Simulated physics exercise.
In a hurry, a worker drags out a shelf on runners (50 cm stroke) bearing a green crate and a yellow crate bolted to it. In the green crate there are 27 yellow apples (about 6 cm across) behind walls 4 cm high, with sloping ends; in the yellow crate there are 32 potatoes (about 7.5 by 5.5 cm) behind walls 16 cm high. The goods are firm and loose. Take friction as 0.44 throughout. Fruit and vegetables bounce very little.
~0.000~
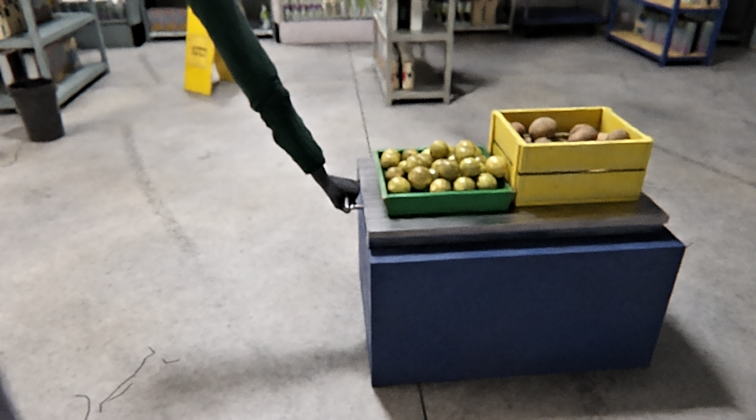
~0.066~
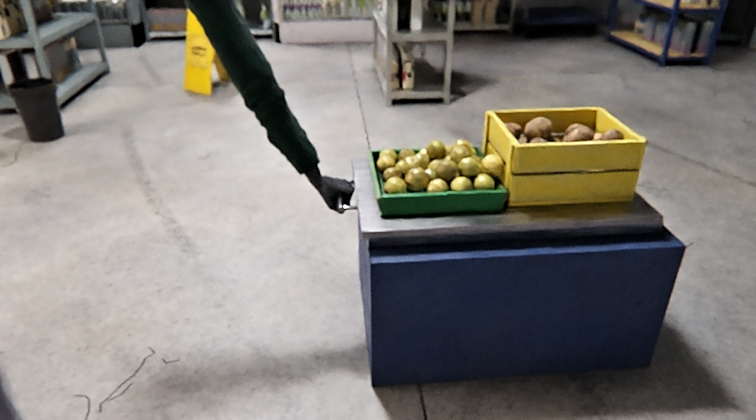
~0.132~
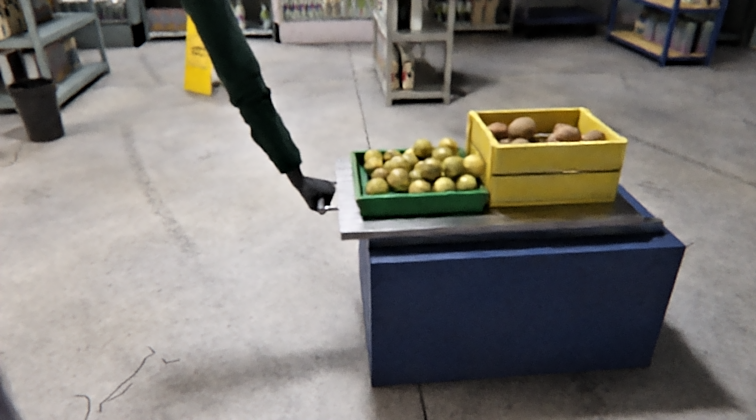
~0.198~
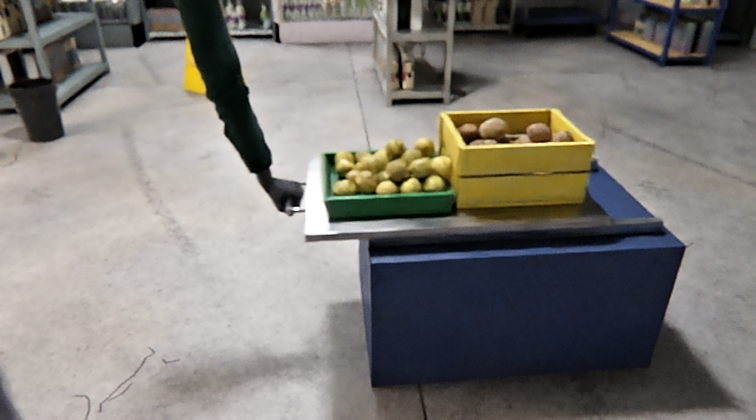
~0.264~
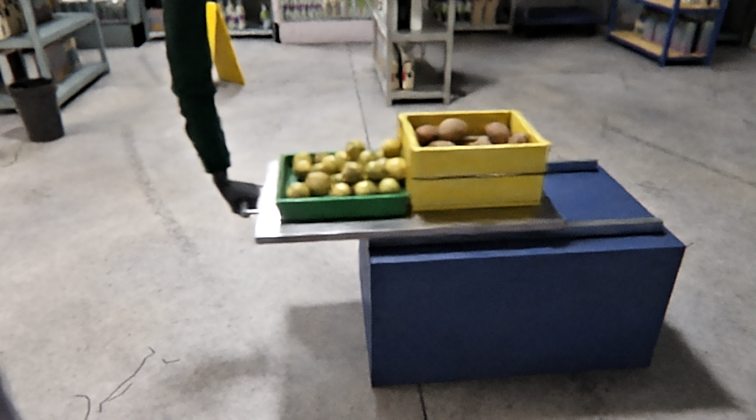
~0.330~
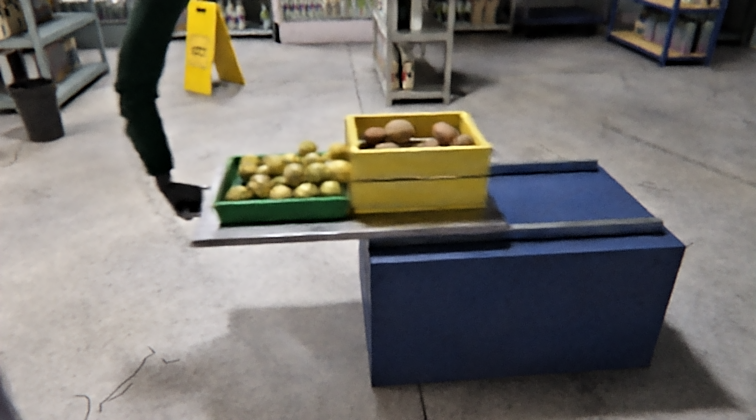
To begin with, a green crate of round yellowish fruit and a taller yellow crate of potatoes sit on a shelf above a blue base, gripped by a dark-gloved hand. The green-sleeved arm pulls the shelf left, slowly and then faster, carrying both crates along and exposing the runners behind them.
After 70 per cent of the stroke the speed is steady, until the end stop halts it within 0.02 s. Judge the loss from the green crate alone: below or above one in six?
The green crate loses more than a sixth of its yellow apples.
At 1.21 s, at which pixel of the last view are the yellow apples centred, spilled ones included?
Around (218, 189).
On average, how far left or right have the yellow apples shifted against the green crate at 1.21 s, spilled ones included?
Some 18 cm leftwards.
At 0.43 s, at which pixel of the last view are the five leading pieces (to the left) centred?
Around (202, 161).
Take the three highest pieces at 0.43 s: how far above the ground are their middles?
About 66 cm.
After 0.35 s, the runners reach their end.
After 0.43 s, 0 of 27 out of the green crate and 0 of 32 out of the yellow crate.
After 0.55 s, 5 of 27 out of the green crate and 1 of 32 out of the yellow crate.
After 0.77 s, 9 of 27 out of the green crate and 2 of 32 out of the yellow crate.
Outcome (at 1.21 s), 9 of 27 out of the green crate and 2 of 32 out of the yellow crate. Asked share, 9 of 27, 33 per cent.
